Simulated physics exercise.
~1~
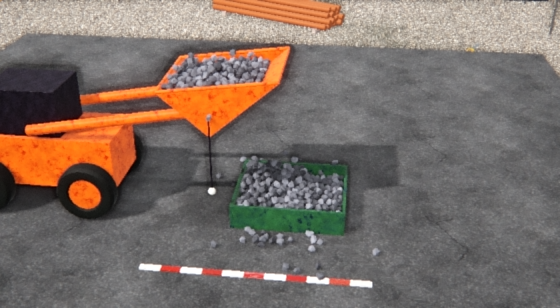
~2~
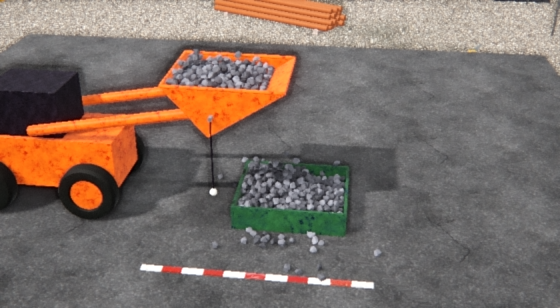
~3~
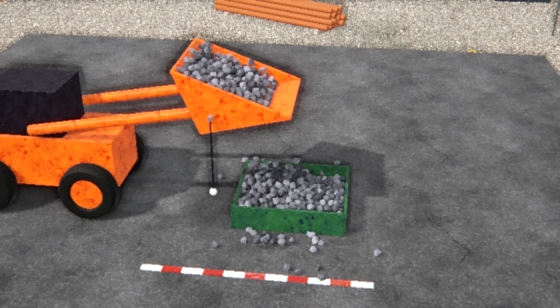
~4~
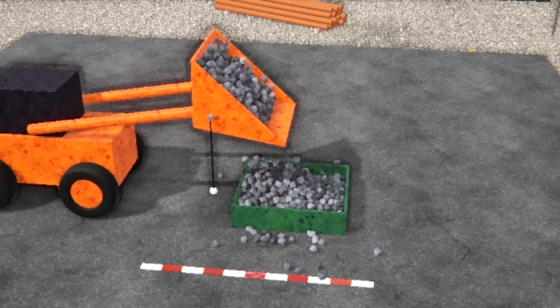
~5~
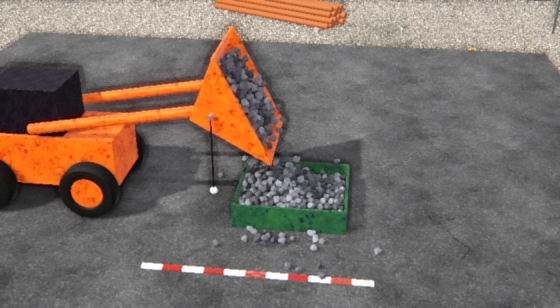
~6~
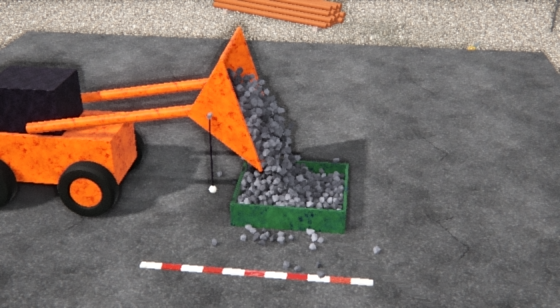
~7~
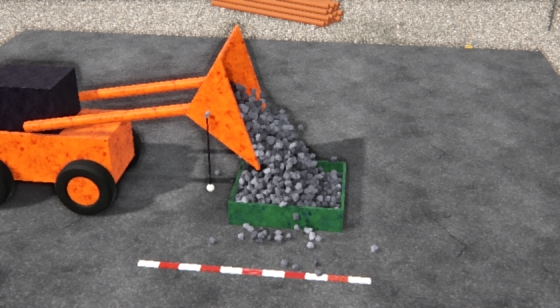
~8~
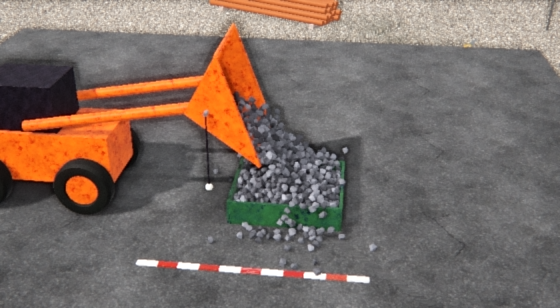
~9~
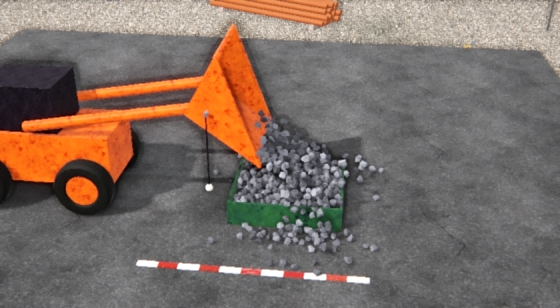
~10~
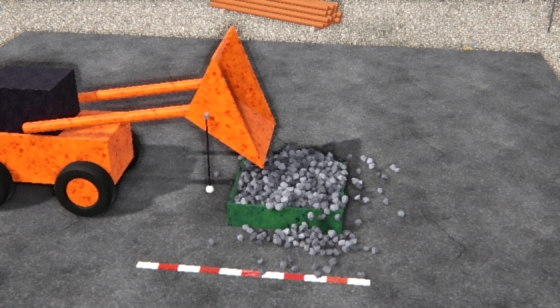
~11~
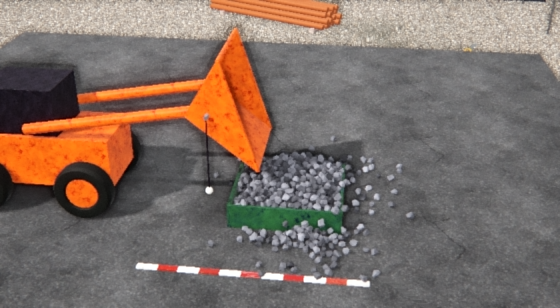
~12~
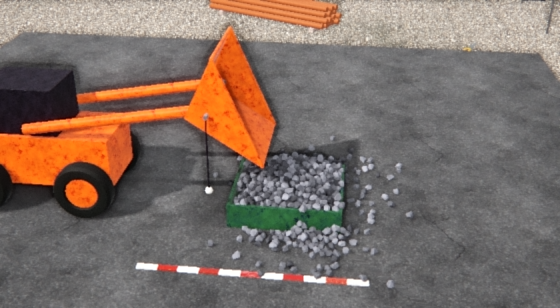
Orange loader bucket tipping grey stones into an already filled green bin, heaping it up and spilling some onto the ground.
